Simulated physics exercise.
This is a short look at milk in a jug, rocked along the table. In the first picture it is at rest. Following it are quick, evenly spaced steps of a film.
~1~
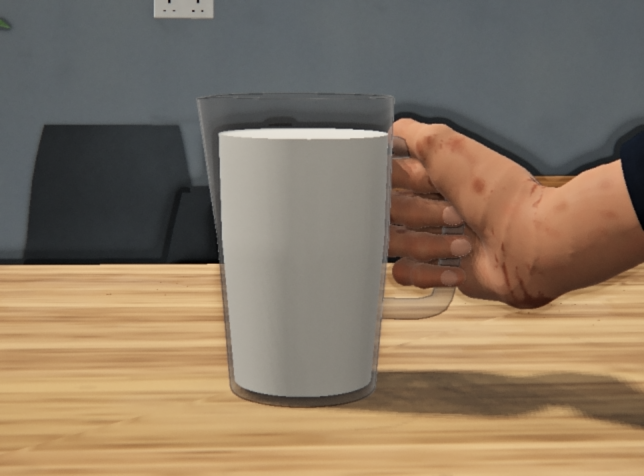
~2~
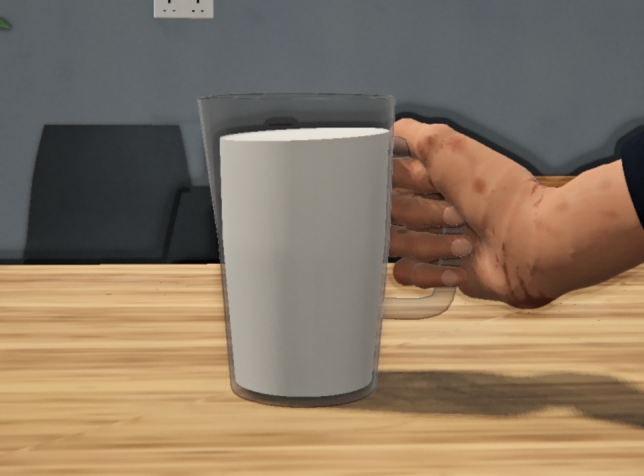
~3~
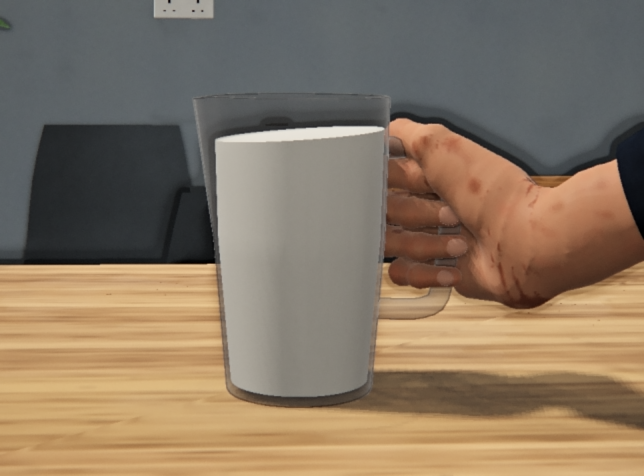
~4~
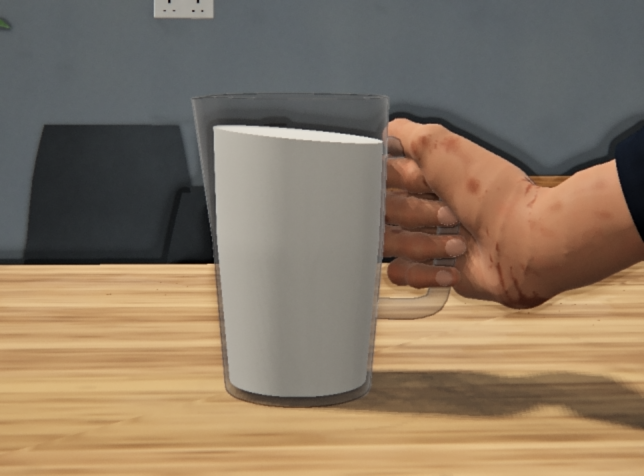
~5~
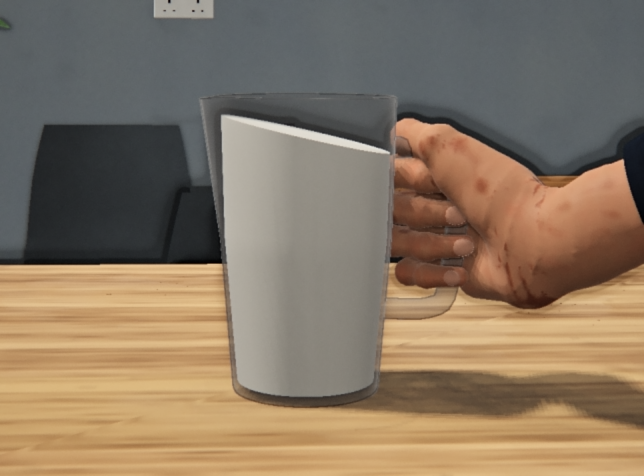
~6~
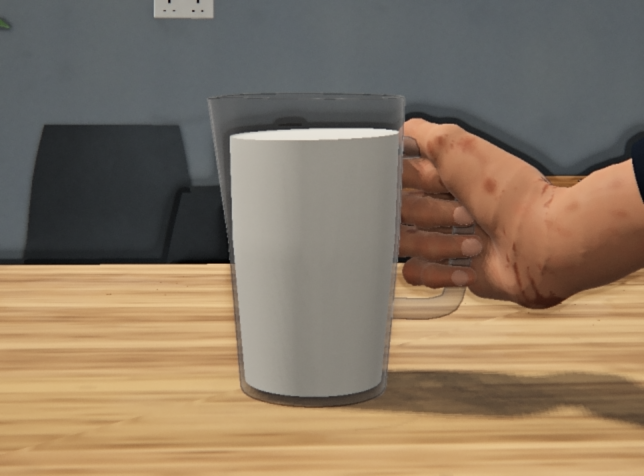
Milk in a clear jug held by a hand tilts right, then left, then levels.
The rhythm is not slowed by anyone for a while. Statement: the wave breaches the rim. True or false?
True.
Soon after, the highest wave so far goes over the rim.
In the end, the highest wave so far goes over the rim; some is on the top.
